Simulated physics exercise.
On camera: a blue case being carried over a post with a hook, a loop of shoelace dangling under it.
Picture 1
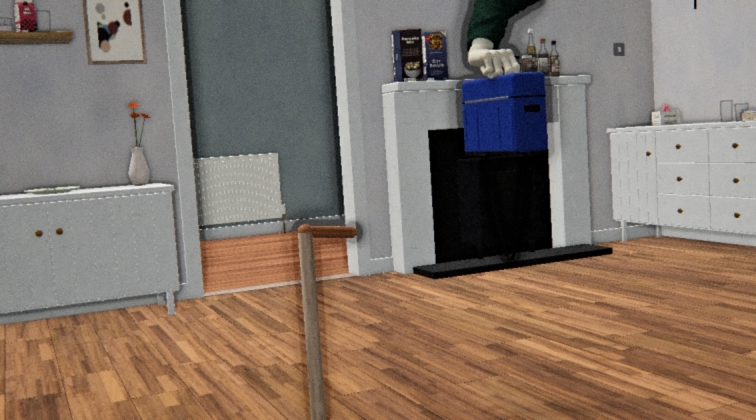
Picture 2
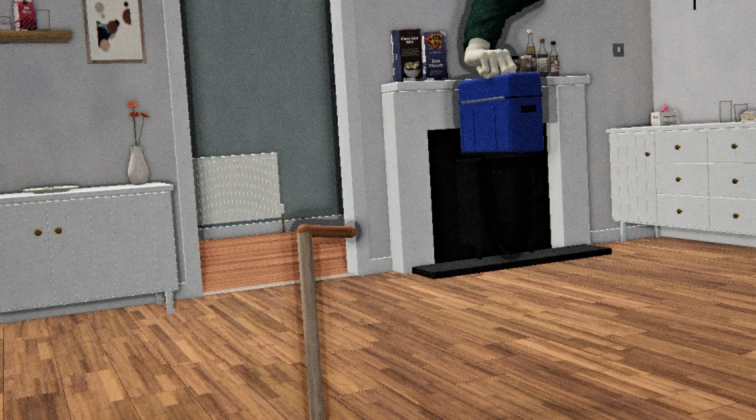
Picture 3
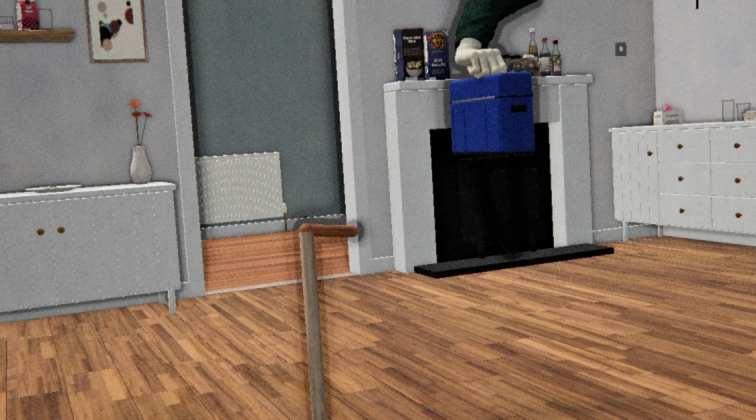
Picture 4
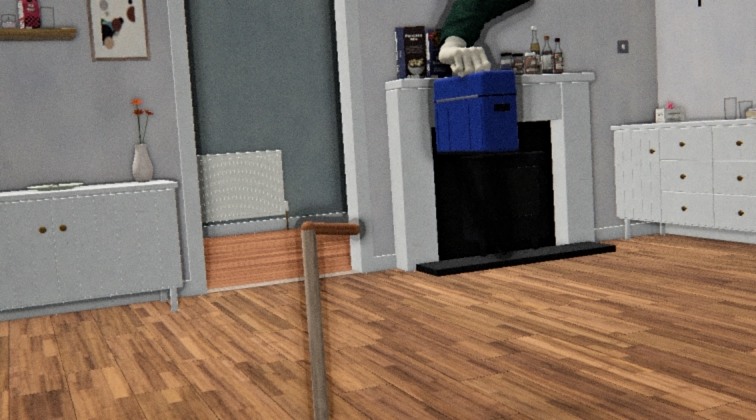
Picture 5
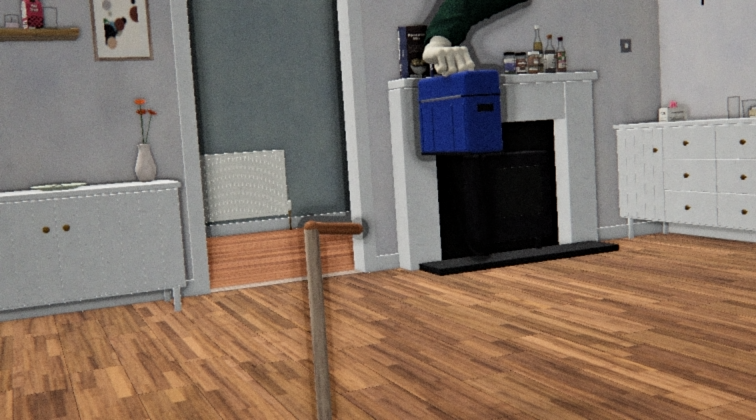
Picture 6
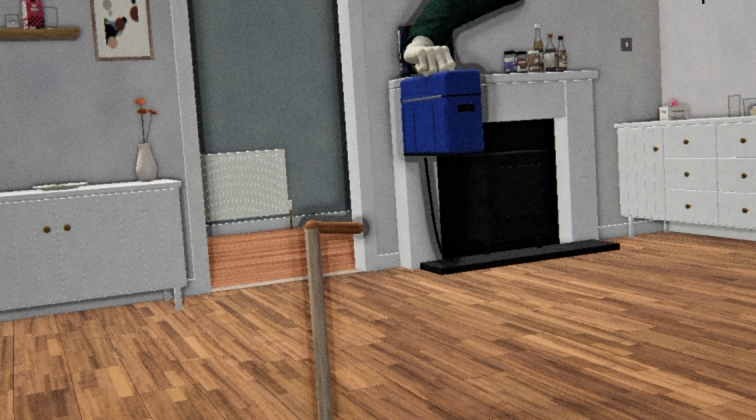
The clip opens on a room with a wooden floor, where a white-gloved hand holds a blue case in front of a fireplace, right of an upright post with a hook. The hand carries the case steadily left, closer to the hook, and a thin dark cord shows beneath it by the end.
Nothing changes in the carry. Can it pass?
The blue case gets caught.
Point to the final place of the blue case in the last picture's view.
Around (217, 128).
Then, 0.30 s past the final frame, case nearing the post near (398, 117).
Then, 0.78 s past the final frame, case over the post near (327, 121).
Then, 1.24 s past the final frame, case past the post near (253, 125).
When it is over, case past the post near (216, 128); loop tight round the post, hand stopped. The blue case is jerked back by its loop.
